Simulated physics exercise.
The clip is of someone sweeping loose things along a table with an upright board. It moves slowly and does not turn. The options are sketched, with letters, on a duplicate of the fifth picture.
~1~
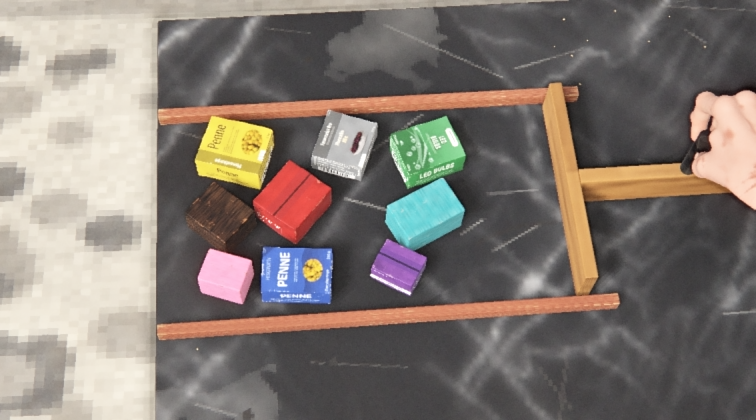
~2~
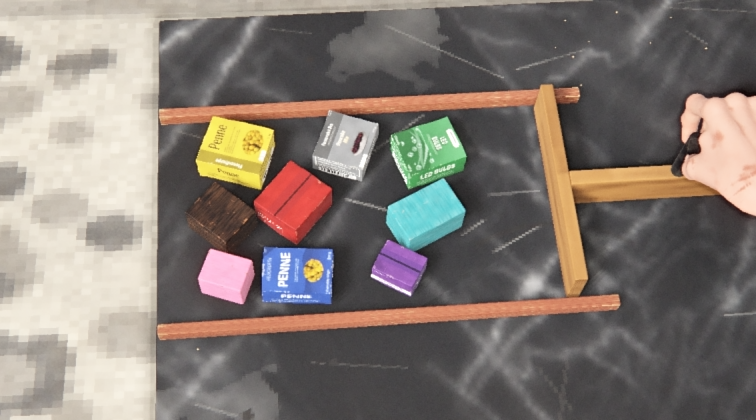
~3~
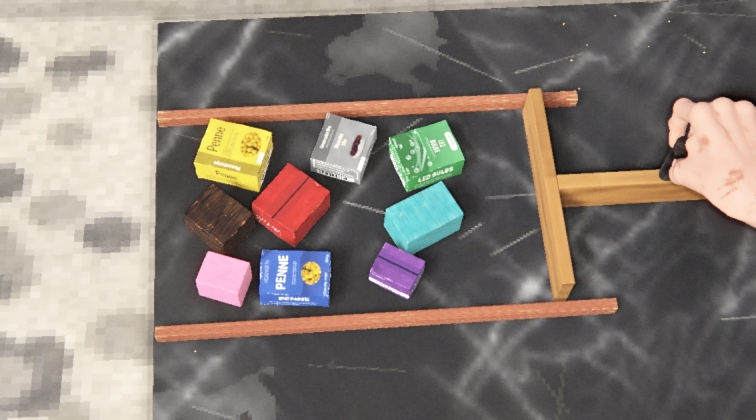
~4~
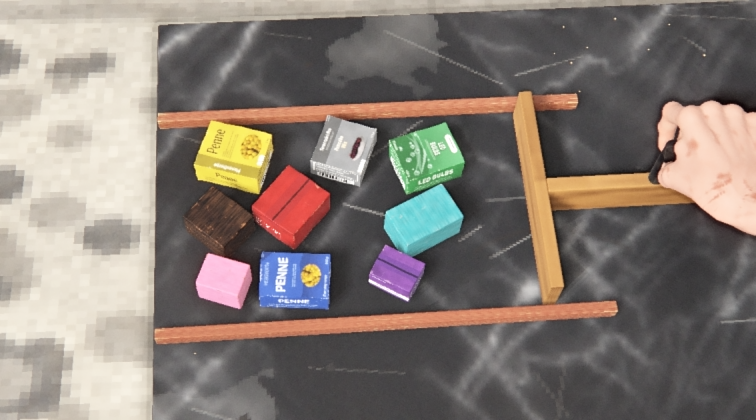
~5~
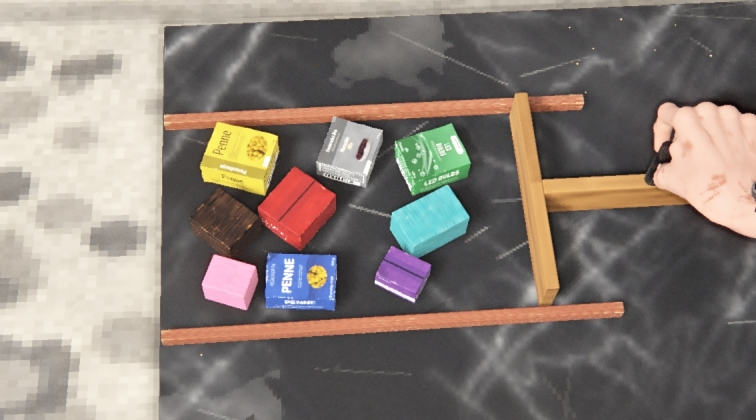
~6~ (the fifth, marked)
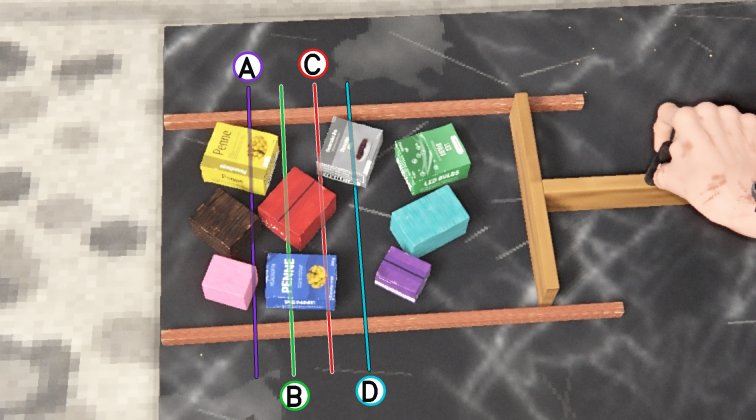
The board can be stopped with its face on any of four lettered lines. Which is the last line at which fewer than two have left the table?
As far as mark C.
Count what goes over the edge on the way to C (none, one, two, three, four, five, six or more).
The count is none.
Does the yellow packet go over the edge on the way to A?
Yes.
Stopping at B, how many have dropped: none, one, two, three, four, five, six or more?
By then, three.
On the marked copy, A at (252, 223); B at (287, 221); C at (323, 219); D at (357, 217).
Following C. Soon after the start, board (460, 190); green box (412, 154); turquoise block (414, 222).
Later, board (384, 194); black block (221, 229); yellow packet (221, 163).
In the end, board (329, 197); yellow packet (169, 169); black block (179, 233); none fallen.
As for the rest, A drops five; B drops three; D is within the limit but short.
